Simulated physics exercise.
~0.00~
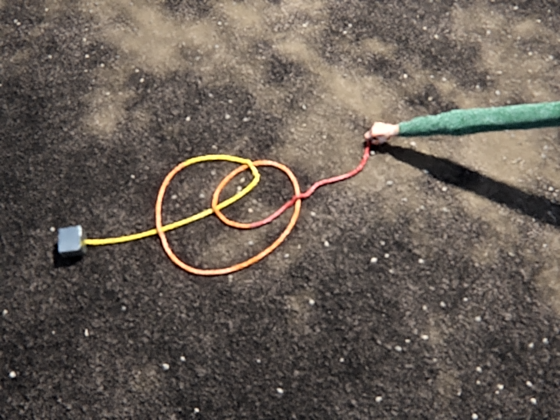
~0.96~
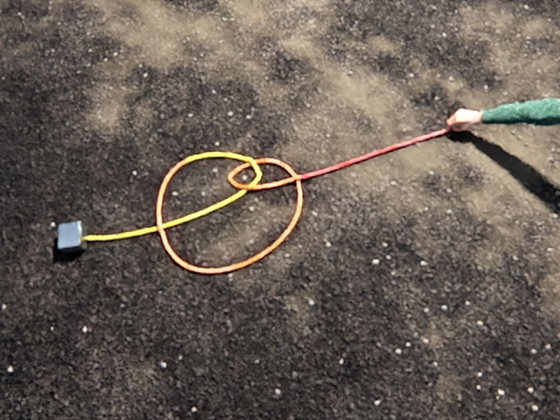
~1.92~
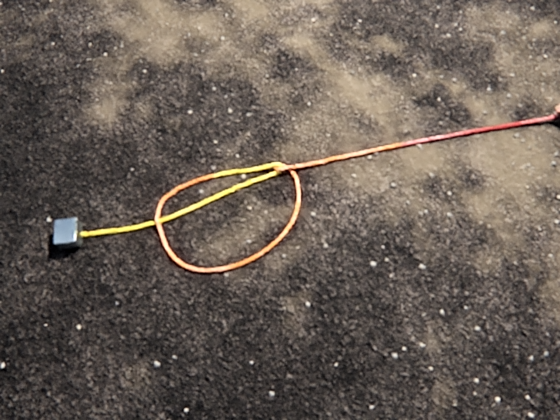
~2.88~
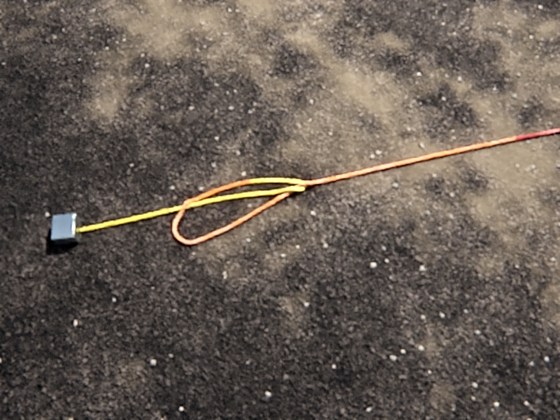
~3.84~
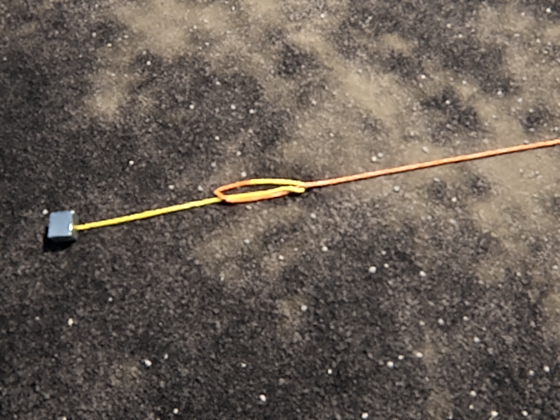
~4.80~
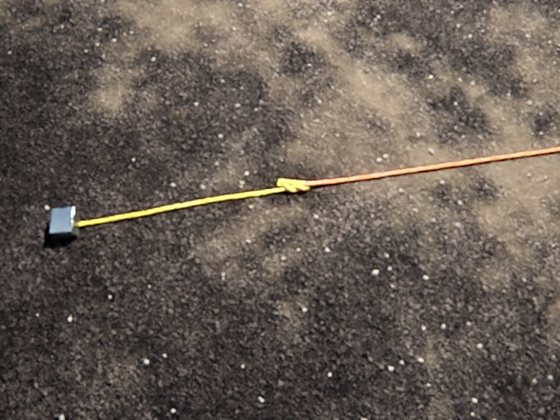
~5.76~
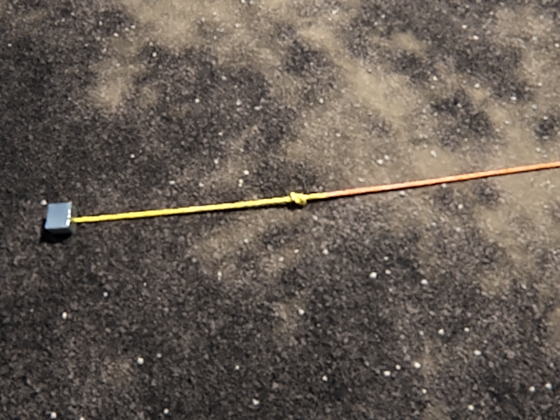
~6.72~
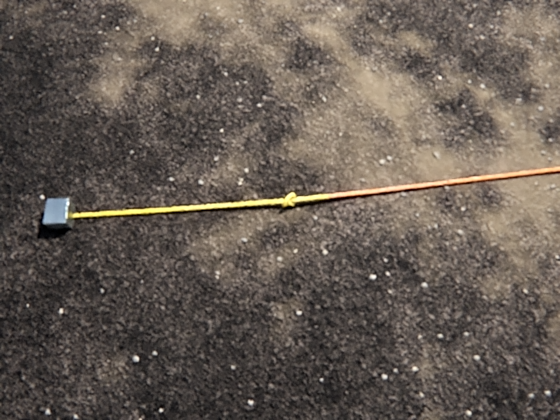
In the video, a green-sleeved arm pulls the right end of a looped yellow, orange and red rope rightward across dark, speckled ground, its left end attached to a small blue block. The loops shrink and tighten into a small knot along the straightened rope.
